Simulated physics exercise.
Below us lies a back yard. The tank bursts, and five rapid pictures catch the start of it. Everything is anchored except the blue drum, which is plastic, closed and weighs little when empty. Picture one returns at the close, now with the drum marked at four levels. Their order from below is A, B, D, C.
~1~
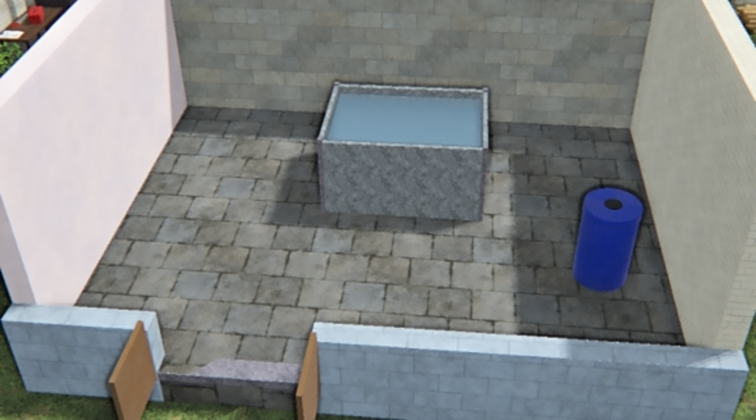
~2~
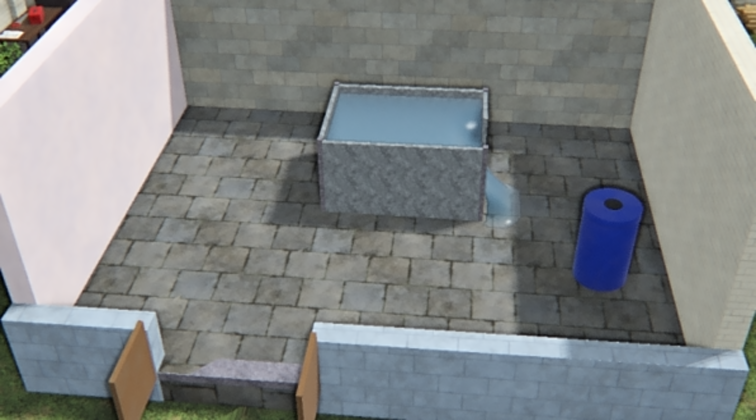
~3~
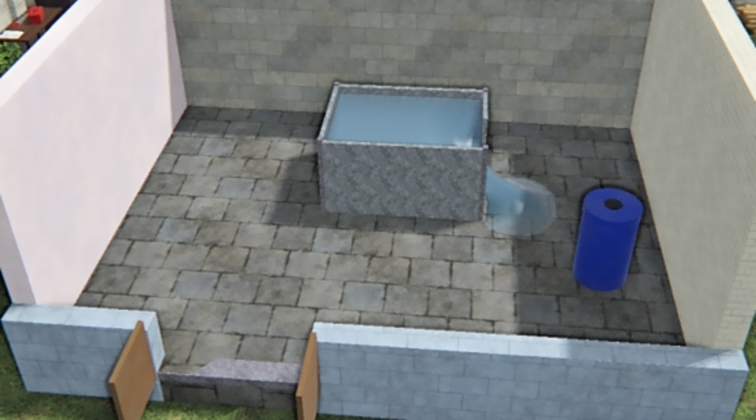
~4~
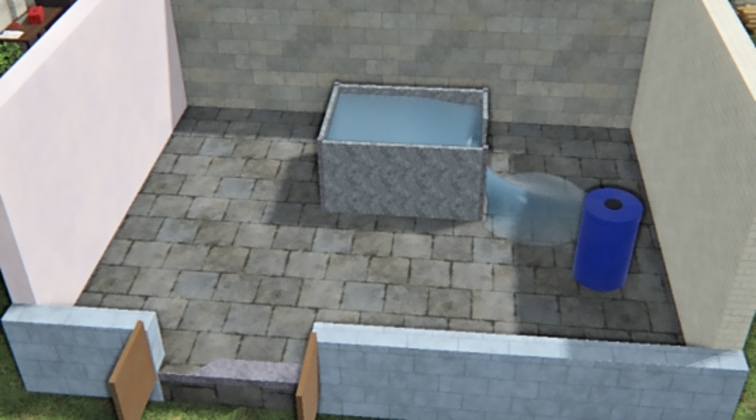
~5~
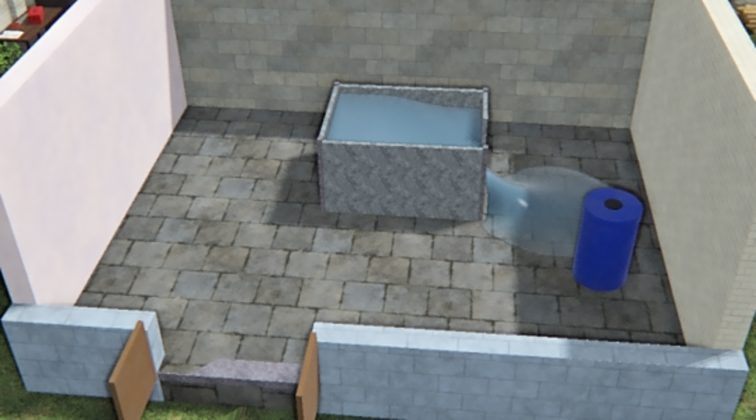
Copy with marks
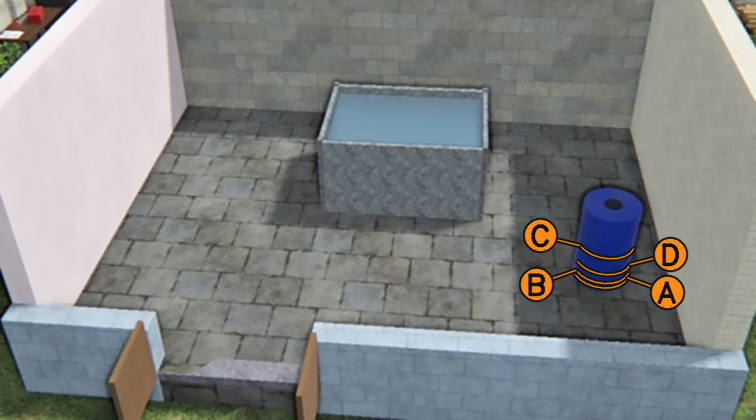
The clip opens on a back yard seen from above, with a full stone tank in the paved space, a blue drum to its right and an open gate in front. Water emerges at the tank's right side, then spreads rightward over the paving, while the drum stays still.
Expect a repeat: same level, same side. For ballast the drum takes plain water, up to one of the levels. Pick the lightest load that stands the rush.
I would pick line C.
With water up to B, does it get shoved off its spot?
Yes, it does.
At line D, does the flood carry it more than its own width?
Yes, clearly.
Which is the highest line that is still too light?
D it is.
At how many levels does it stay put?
One of them.
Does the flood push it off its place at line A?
Yes, it does.
On the marked copy, A at (603, 288); B at (604, 283); C at (608, 258); D at (605, 274); from the bottom up A, B, D, C.
With A, it is pushed about 4 times its own width away.
With B, it is pushed about 4 times its own width away.
With C, it does not move.
With D, it is pushed about twice its own width away.
